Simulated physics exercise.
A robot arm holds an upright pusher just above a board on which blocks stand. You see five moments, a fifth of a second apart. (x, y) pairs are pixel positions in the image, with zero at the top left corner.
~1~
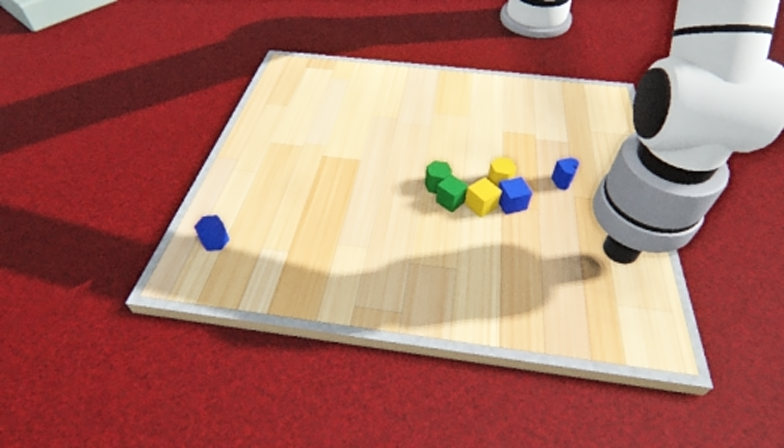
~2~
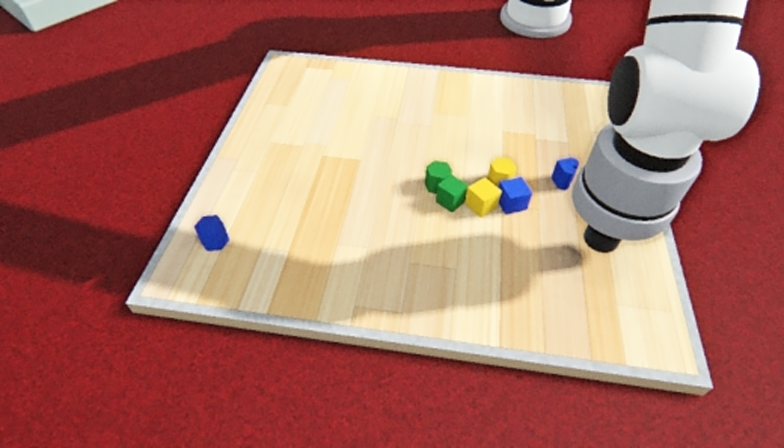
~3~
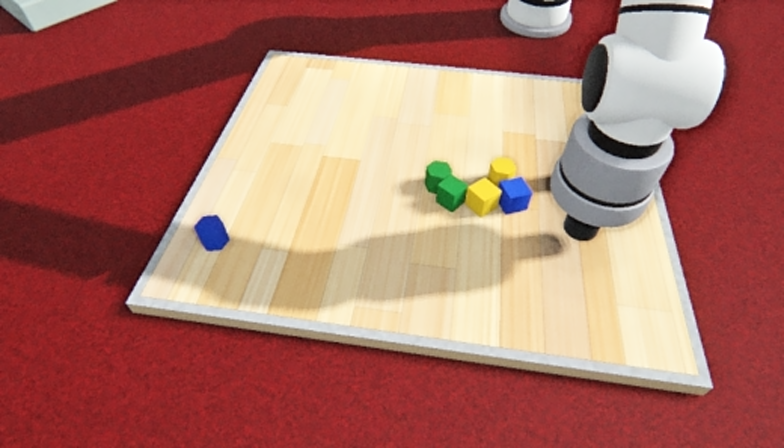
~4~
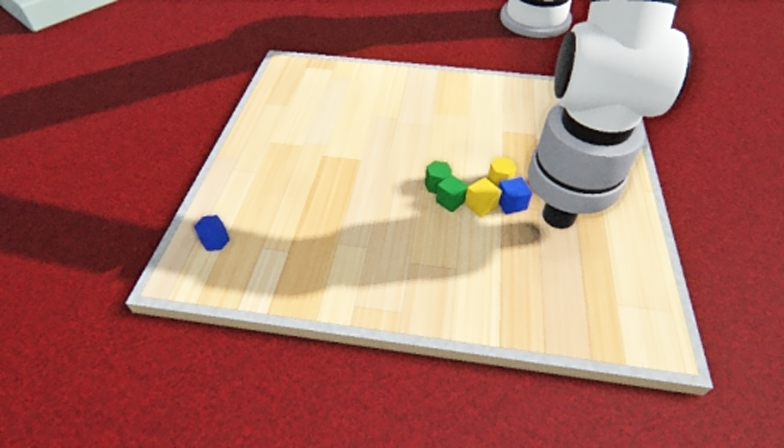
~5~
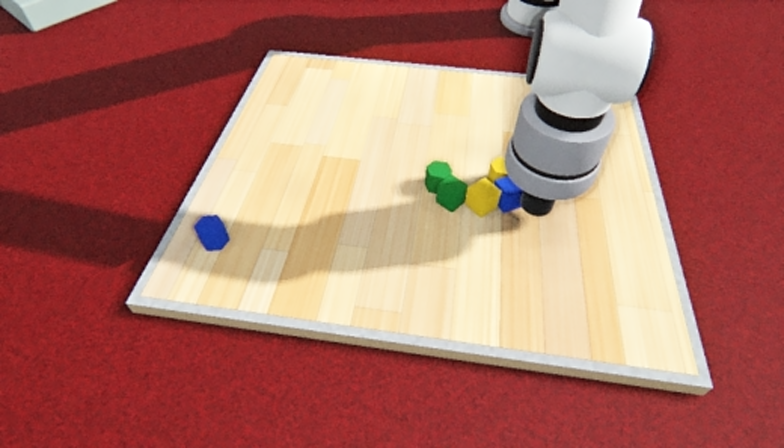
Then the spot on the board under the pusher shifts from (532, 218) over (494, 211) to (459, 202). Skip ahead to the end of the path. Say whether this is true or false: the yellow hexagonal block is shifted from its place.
True - the claim holds.
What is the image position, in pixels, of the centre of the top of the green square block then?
It should be at about (408, 184).
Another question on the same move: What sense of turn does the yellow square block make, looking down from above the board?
It rotates counterclockwise.
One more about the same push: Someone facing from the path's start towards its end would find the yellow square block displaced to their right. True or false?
My answer: False.
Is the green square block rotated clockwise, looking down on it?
I'd say yes.
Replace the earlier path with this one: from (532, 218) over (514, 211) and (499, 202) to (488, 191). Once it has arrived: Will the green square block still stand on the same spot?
No, it doesn't check out.
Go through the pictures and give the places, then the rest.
In the first frame, pusher's lower end at (620, 252); green square block at (453, 185); yellow square block at (485, 189); yellow hexagonal block at (503, 165); blue square block at (516, 187).
In the second frame, pusher at (600, 241); blocks still.
In the third frame, pusher at (579, 230); blocks still.
In the fourth frame, pusher at (558, 218); blocks still.
In the fifth frame, pusher at (536, 206); green square block at (453, 185); yellow square block at (485, 189); yellow hexagonal block at (503, 165); blue square block at (512, 185).
What follows on the original path. Halfway along, pusher at (497, 199); green square block at (439, 183), turned 20° clockwise; yellow square block at (466, 190), turned 15° anticlockwise; yellow hexagonal block at (497, 157), turned 20° clockwise; blue square block at (492, 174), turned 30° clockwise.
At the end, pusher at (461, 190); green square block at (408, 184), turned 60° clockwise; yellow square block at (434, 190), turned 65° anticlockwise; yellow hexagonal block at (496, 156), turned 25° clockwise; blue square block at (486, 170), turned 60° clockwise.
